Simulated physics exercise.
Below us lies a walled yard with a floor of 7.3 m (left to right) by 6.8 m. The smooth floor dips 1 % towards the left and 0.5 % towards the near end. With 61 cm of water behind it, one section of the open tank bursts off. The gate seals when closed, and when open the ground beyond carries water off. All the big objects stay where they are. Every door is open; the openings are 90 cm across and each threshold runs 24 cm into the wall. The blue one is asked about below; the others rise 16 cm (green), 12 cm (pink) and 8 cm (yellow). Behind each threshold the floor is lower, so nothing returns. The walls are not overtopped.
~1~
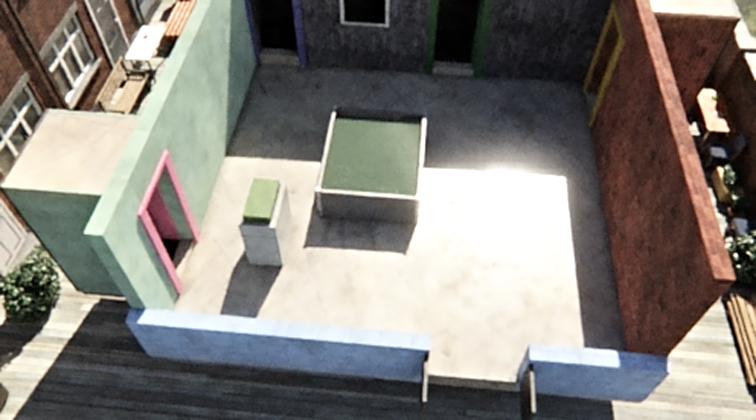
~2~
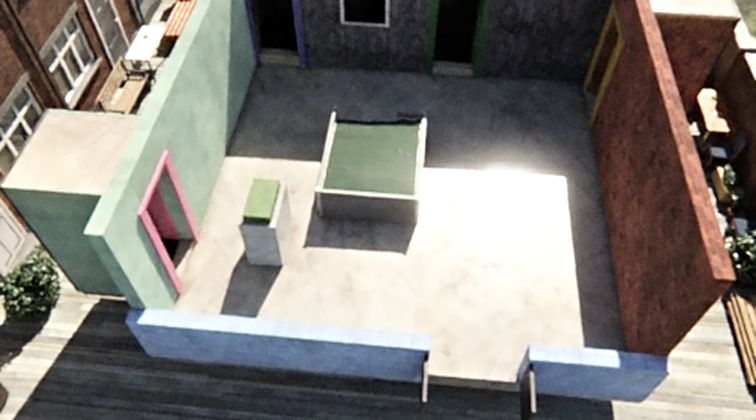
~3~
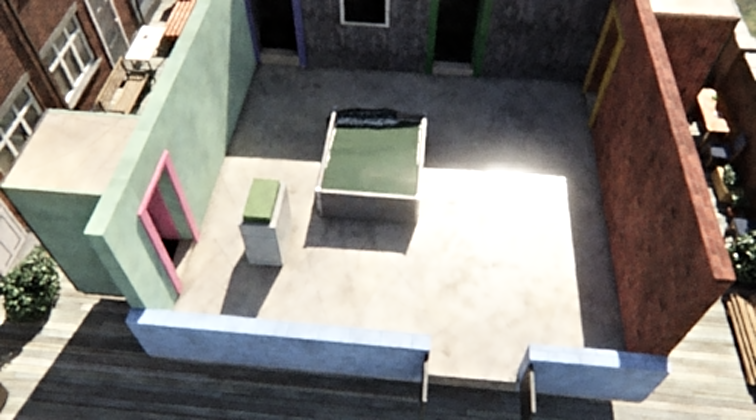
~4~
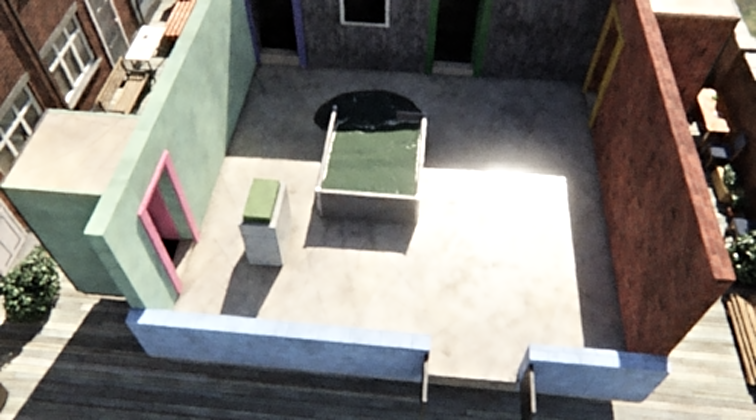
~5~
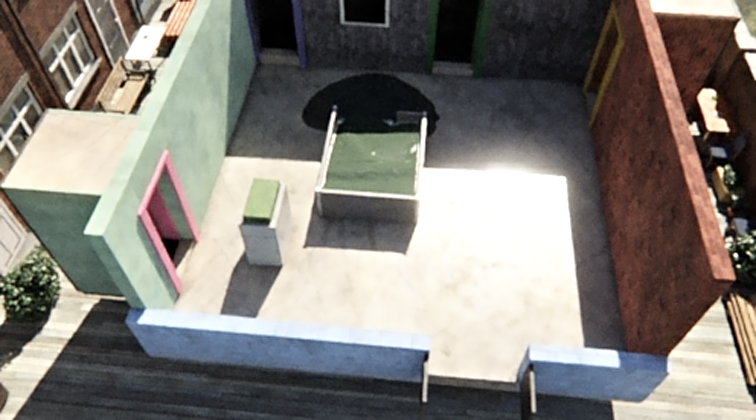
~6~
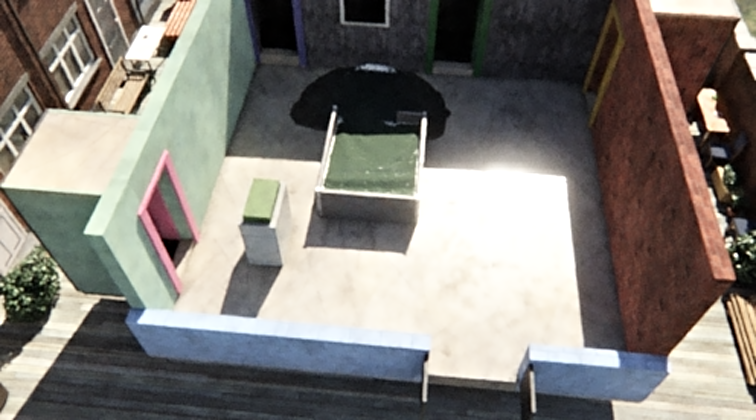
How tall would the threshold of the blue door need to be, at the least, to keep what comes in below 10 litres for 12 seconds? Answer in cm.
About 27 cm.
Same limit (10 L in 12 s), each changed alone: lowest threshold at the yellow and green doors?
Roughly 10.5 cm at yellow and 9.0 cm at green.
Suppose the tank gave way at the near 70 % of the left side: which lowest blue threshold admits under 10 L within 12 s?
Some 19 cm.
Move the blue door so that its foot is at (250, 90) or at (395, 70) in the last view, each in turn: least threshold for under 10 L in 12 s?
Roughly 25 and 28 cm.
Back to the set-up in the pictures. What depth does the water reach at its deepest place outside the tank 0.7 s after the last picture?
Up to some 35 cm.
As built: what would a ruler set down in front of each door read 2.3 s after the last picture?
Depths in cm: Green 11, blue 26, pink 0, yellow 11.
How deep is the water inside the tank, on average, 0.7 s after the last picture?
About 38 cm.
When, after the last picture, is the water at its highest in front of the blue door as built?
Around 2.4 s.
Then, 0.7 s after the last picture water covers 15 % of the floor, deepest (35 cm) near (367, 73); 8 cm at the blue door, 0 litres in over its 25 cm threshold.
Then, 2.3 s after the last picture water covers 30 % of the floor, deepest (33 cm) near (264, 67); 26 cm at the blue door, 9 litres in over its 25 cm threshold.
Then, 11.3 s after the last picture water covers 95 % of the floor, deepest (10 cm) near (165, 335); 6 cm at the blue door, 13 litres in over its 25 cm threshold.
At the blue door as built, the water peaked near 26 cm, 2.3 s after the last picture.
Run again over the same 12 s with other heights there, 21 litres in over 22.5 cm, 5 litres over 30 cm. The limit of 10 litres is kept from about 27 cm up.
